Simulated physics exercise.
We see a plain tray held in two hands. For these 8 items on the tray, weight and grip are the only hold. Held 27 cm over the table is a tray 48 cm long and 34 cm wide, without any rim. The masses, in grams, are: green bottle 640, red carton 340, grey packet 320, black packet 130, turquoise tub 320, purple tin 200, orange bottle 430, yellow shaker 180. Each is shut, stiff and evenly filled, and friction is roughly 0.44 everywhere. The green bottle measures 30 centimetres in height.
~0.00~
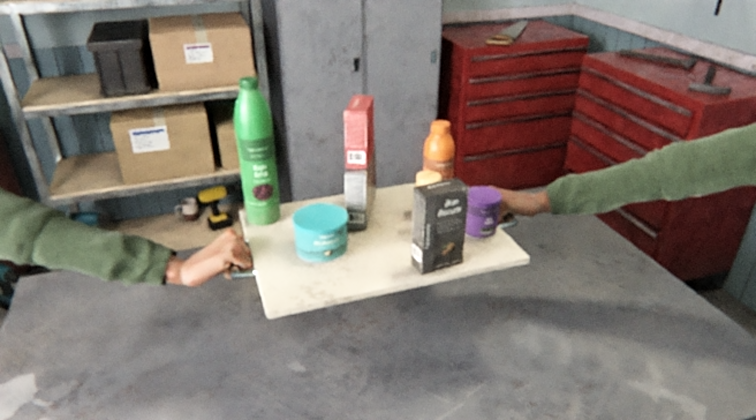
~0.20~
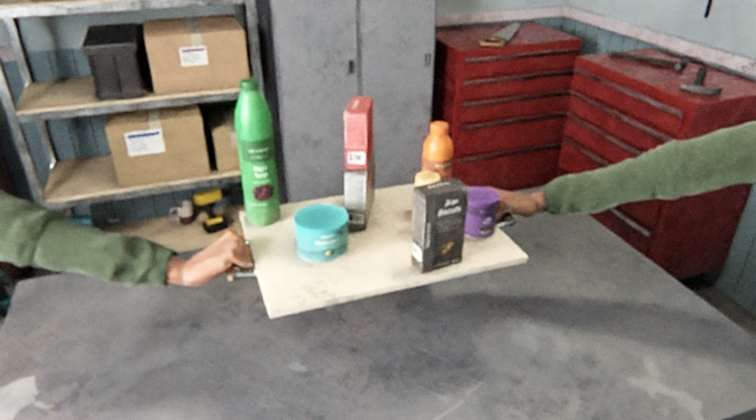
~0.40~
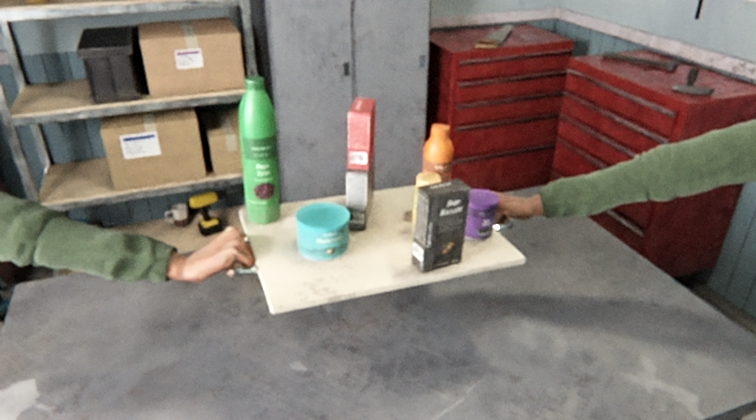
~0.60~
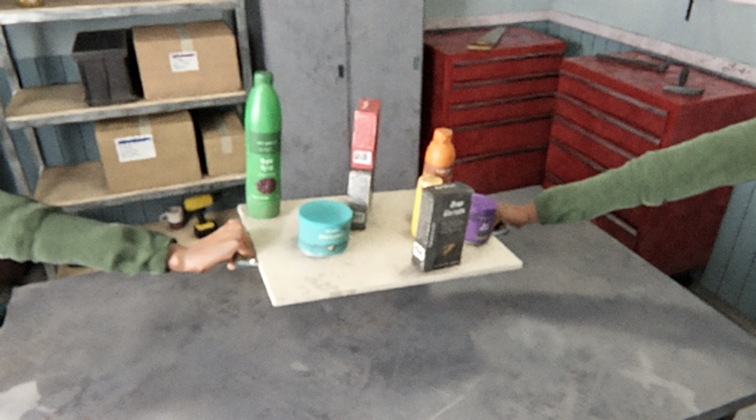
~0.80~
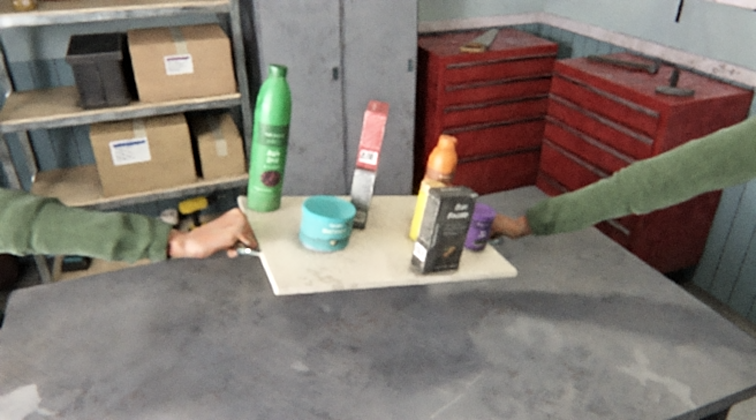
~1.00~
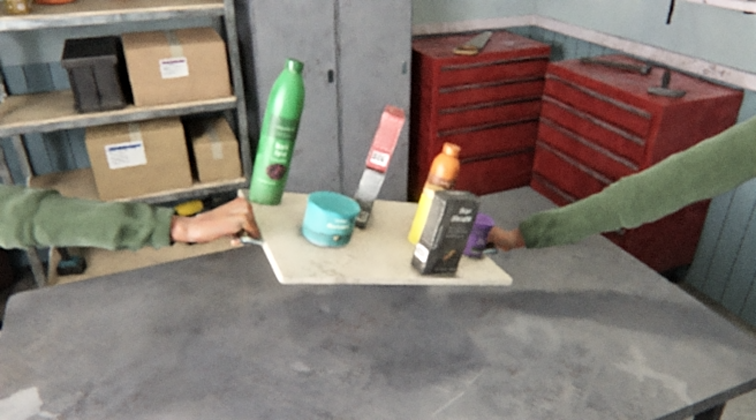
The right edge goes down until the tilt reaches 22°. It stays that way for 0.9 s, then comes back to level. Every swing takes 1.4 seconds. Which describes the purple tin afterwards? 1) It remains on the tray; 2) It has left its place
The answer is 2.
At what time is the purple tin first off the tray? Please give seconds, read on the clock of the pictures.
1.5 s, roughly.
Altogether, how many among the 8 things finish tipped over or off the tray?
The tally is 6.
After 1.50 s, tray at 22°, right edge down; red carton, purple tin and orange bottle now off the tray; green bottle on its side; grey packet on its side.
After 1.90 s, tray at 22°, right edge down; green bottle and yellow shaker now off the tray; grey packet on its side.
After 3.00 s, tray at 14°, right edge down; grey packet now off the tray.
In the end (4.3 s), off the tray, green bottle, red carton, grey packet, purple tin, orange bottle and yellow shaker; the other 2 under 5 cm from the start. In the last view, purple tin near (526, 308).
